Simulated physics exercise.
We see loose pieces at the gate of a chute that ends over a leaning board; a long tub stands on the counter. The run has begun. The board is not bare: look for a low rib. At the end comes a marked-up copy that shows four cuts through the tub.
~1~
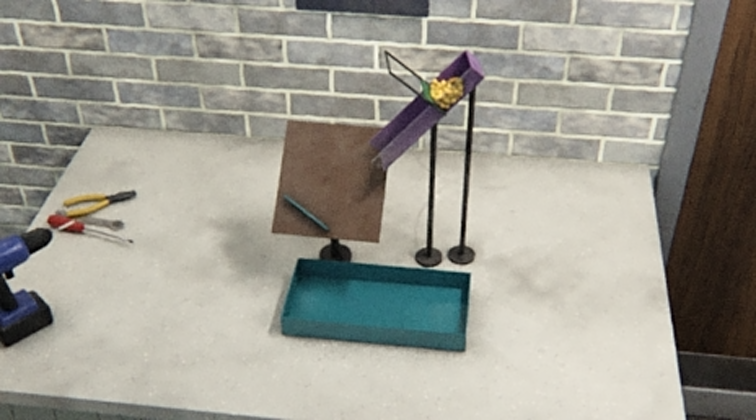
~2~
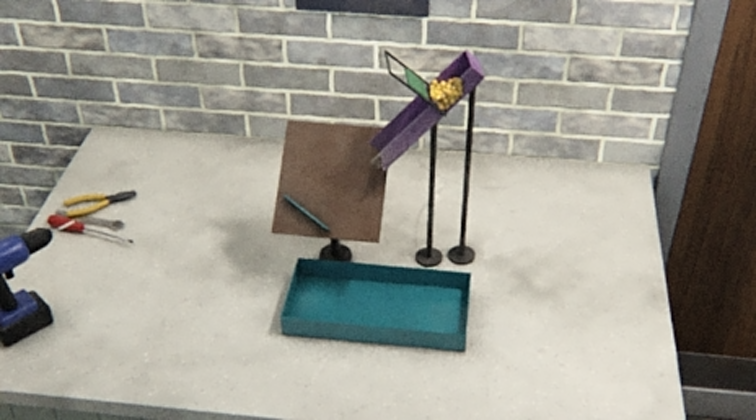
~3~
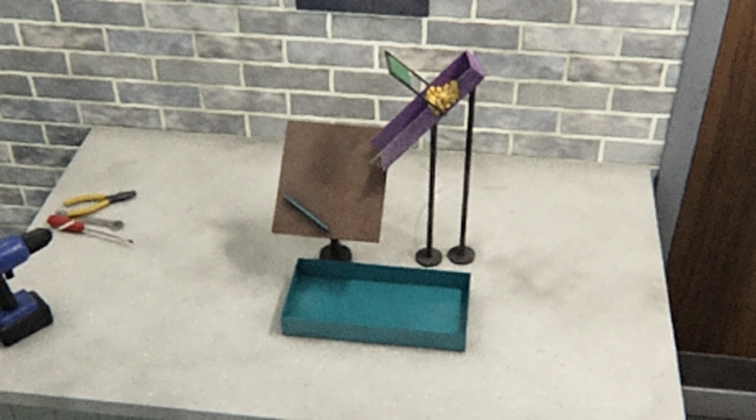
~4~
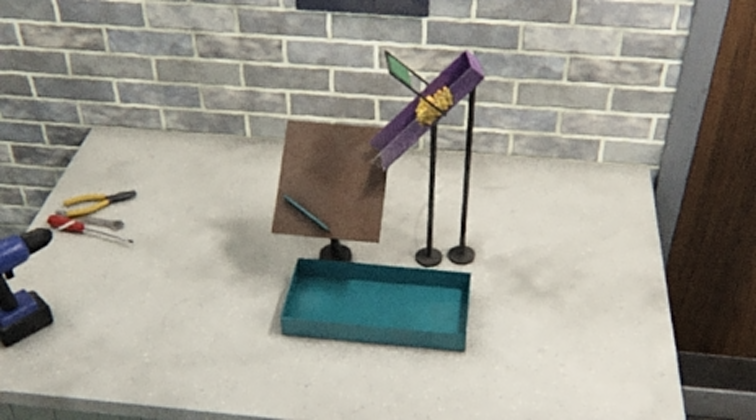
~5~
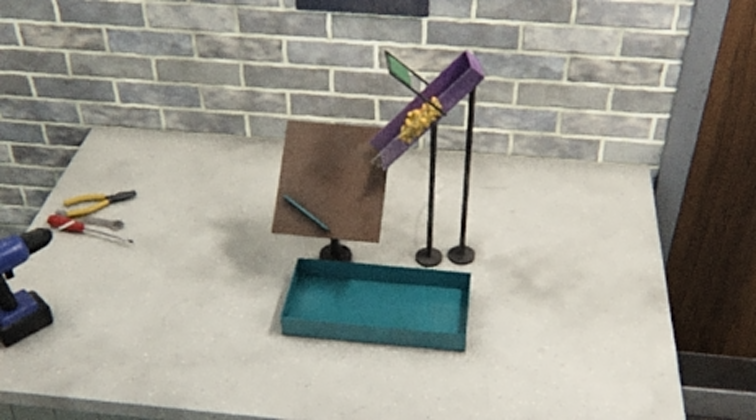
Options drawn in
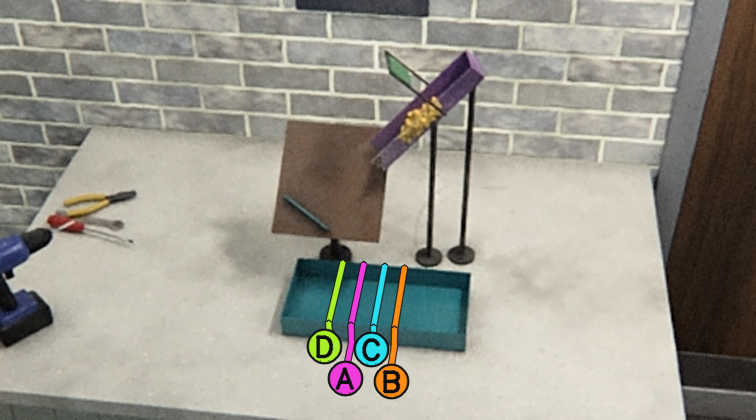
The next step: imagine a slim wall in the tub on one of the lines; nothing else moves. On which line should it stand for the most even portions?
Best: D.
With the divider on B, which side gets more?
Left.
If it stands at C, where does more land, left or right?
More lands on the left.
On the marked copy, line A crosses the front rim at (351, 324); line B crosses the front rim at (394, 328); line C crosses the front rim at (373, 326); line D crosses the front rim at (328, 322).
If A is chosen, of what is caught, every piece on the left of the divider, not one piece on the right.
If B is chosen, of what is caught, every piece on the left of the divider, not one piece on the right.
If C is chosen, of what is caught, every piece on the left of the divider, not one piece on the right.
If D is chosen, of what is caught, roughly half on the left of the divider, roughly half on the right.
